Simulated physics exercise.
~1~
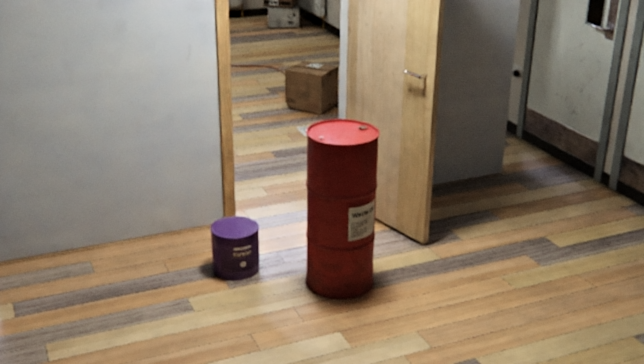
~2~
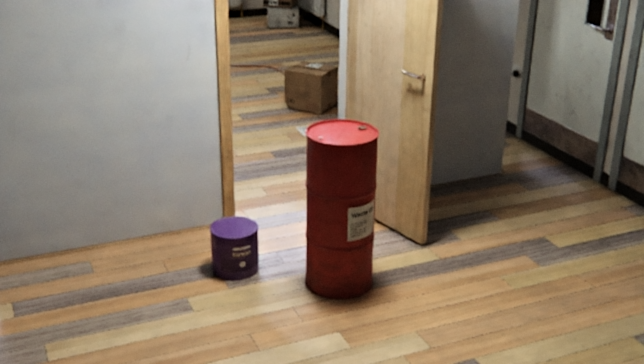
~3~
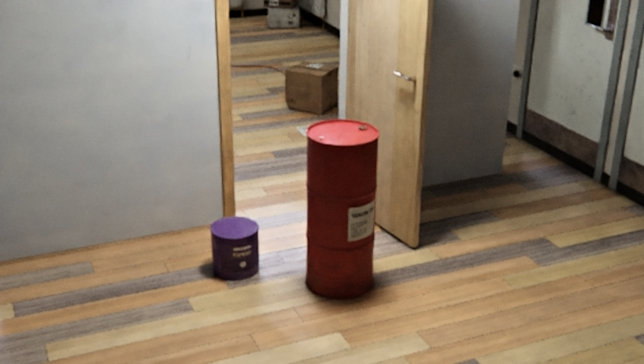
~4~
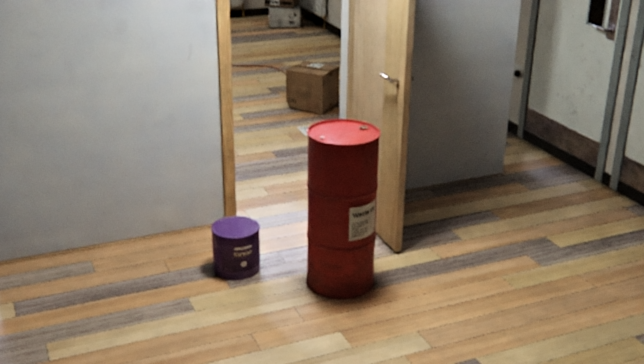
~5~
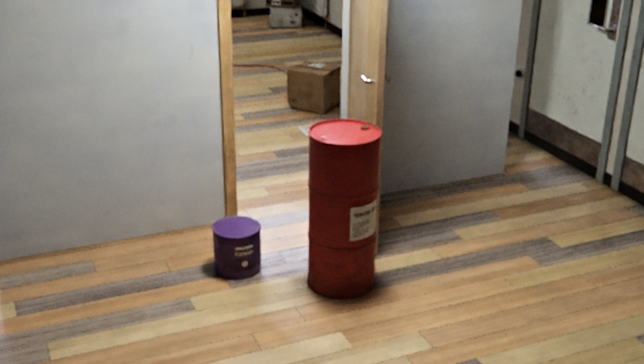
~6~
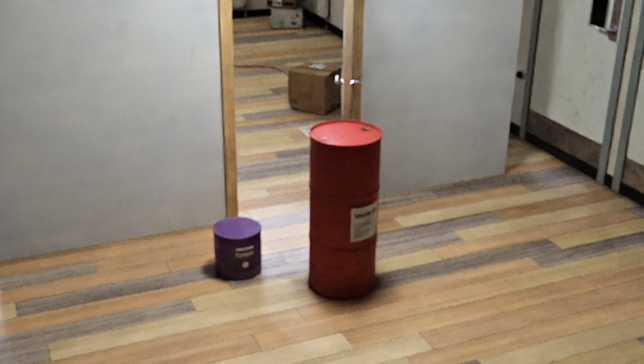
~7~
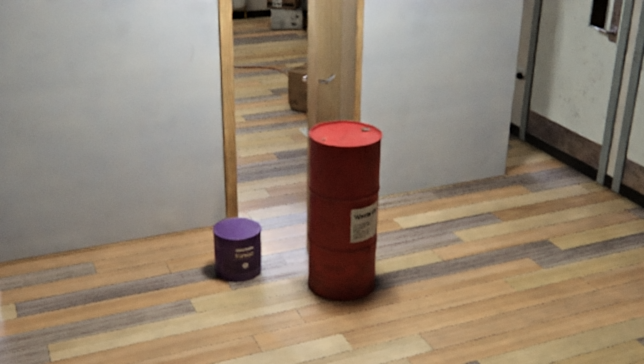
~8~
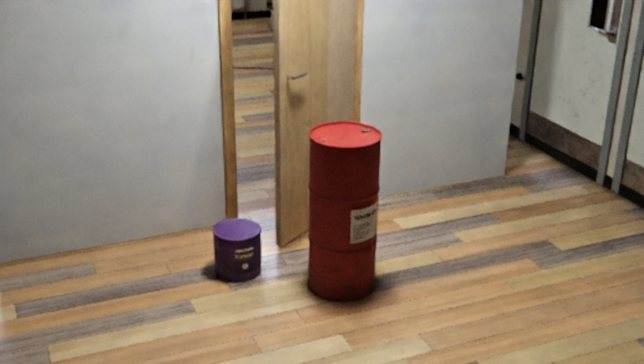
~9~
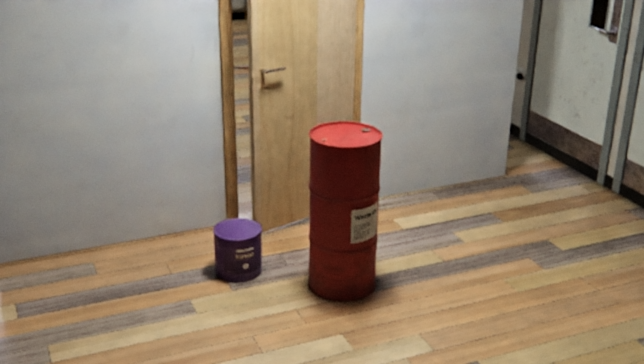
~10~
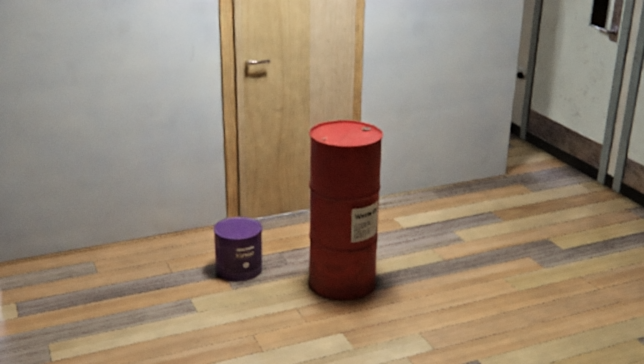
A pale wooden door stands wide open in a grey partition wall, seen from slightly above in a room with a patchwork plank floor, the view swaying a little. A tall red drum stands in front of the doorway, with a small purple pail to its left, and a cardboard box is visible through the opening. The door swings slowly inward, passing behind the drum and turning edge-on. It continues leftward across the gap, hiding the box and narrowing the opening. Finally it meets the frame and rests shut, the drum and pail still where they were.
